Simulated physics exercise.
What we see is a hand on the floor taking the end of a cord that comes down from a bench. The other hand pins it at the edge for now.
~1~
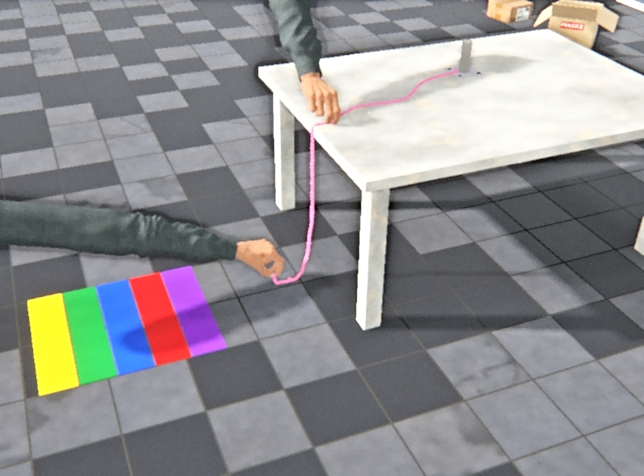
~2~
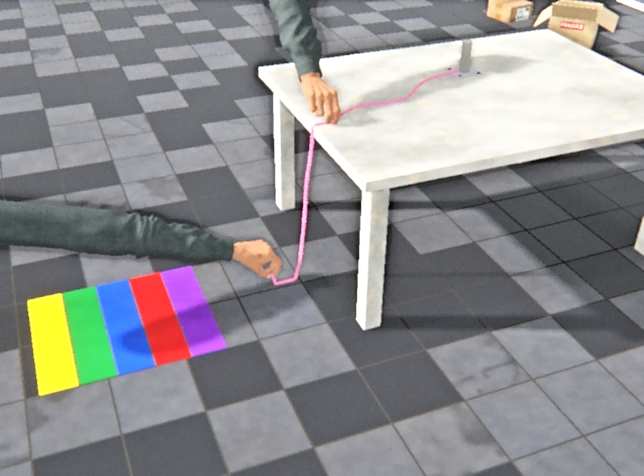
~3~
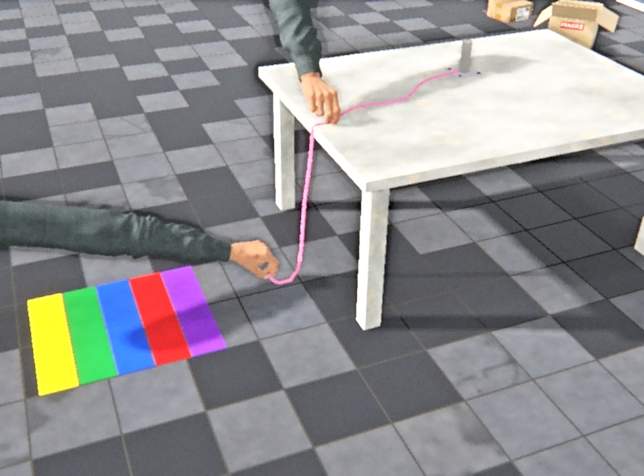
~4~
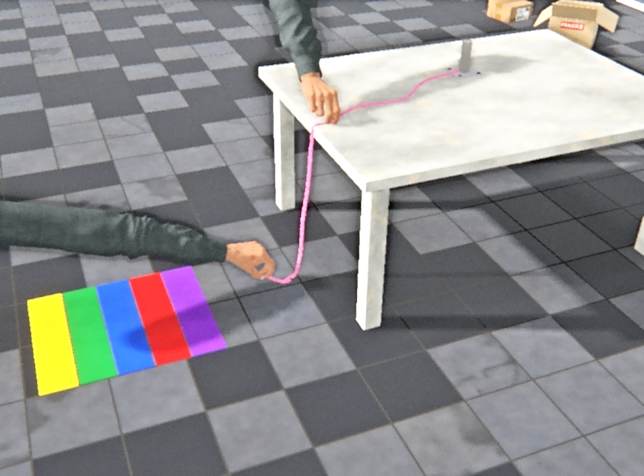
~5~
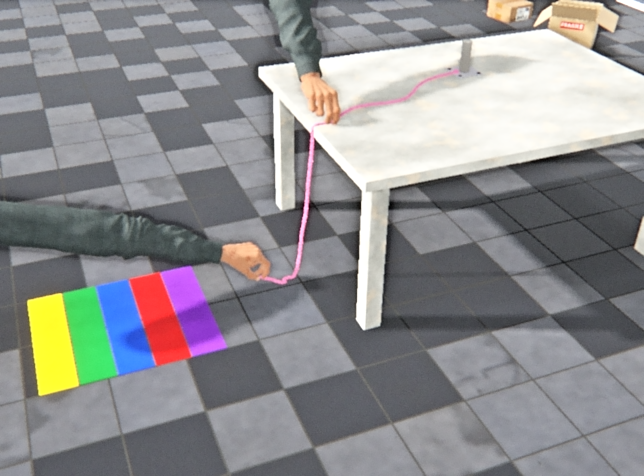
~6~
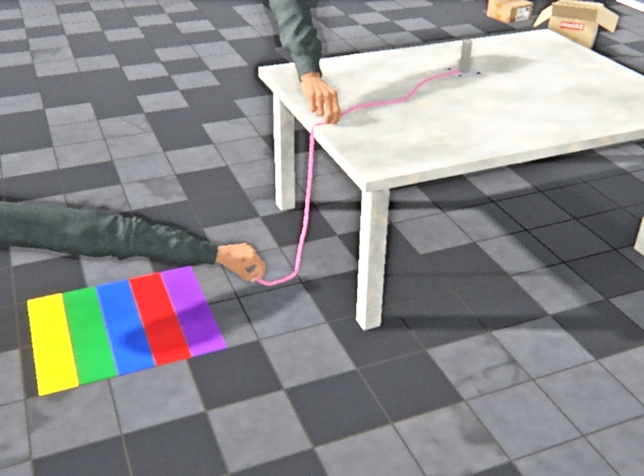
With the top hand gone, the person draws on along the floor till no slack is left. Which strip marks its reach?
It halts on the red strip.
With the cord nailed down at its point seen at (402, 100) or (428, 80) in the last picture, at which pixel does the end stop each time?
About (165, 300) and (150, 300).
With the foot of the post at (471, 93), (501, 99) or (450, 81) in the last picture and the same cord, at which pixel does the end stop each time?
The places are (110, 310), (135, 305) and (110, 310).
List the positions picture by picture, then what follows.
End (274, 274); purple (203, 335); red (168, 344); blue (132, 353); green (95, 362); yellow (56, 371), in the first frame.
End (271, 274); cord through (433, 78) (406, 98) (348, 111) (312, 142) (305, 206) (300, 261), in the second frame.
End (269, 275), in the third frame.
End (265, 276); cord through (433, 78) (406, 98) (348, 111) (312, 142) (305, 207) (299, 261), in the fourth frame.
End (260, 277), in the fifth frame.
End (256, 278); cord through (433, 78) (406, 98) (348, 111) (312, 142) (307, 206) (298, 261), in the sixth frame.
Early on, end near (222, 285); short of the strips.
Midway, end near (178, 296); over purple.
At the end of the slack, end near (152, 301); over red. Over red.
